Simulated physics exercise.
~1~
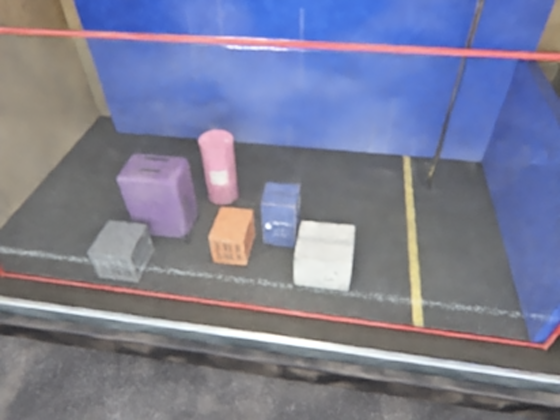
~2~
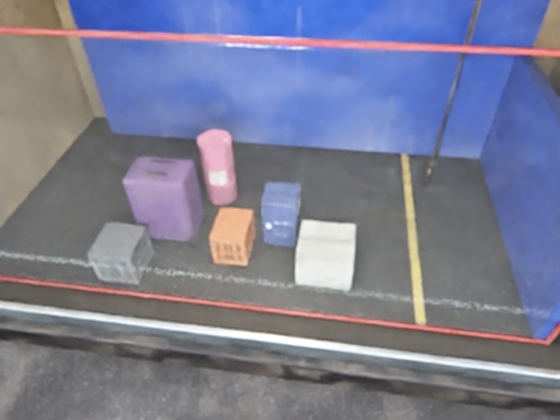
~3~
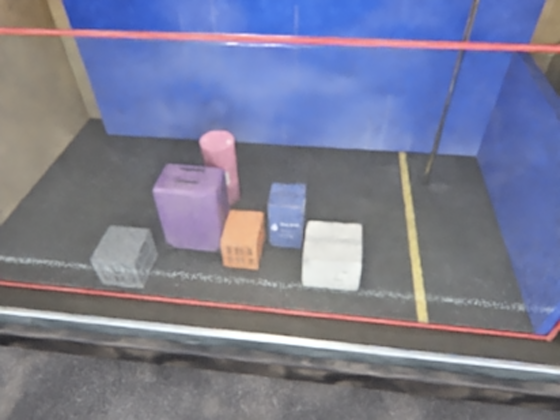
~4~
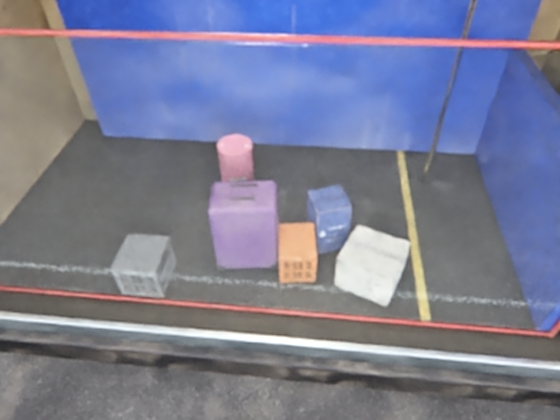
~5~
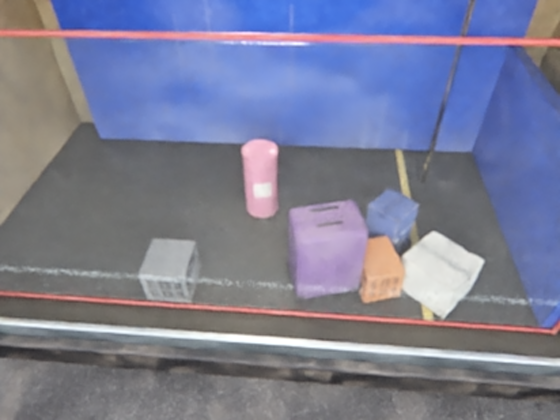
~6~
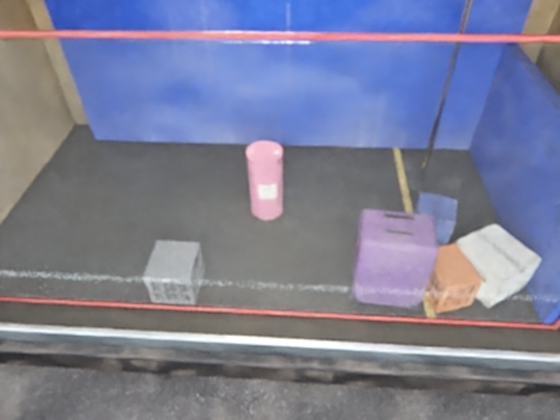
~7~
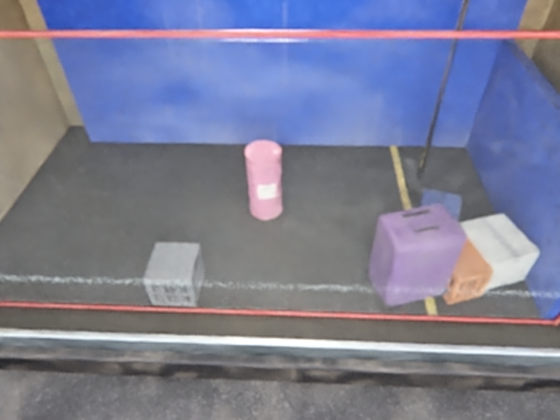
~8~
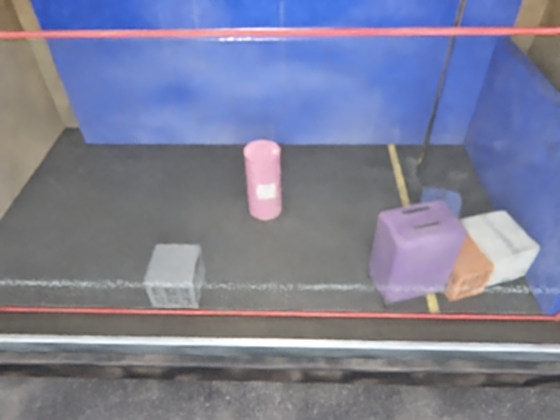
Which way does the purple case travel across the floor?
The purple case slides to the right, staying upright as it goes.
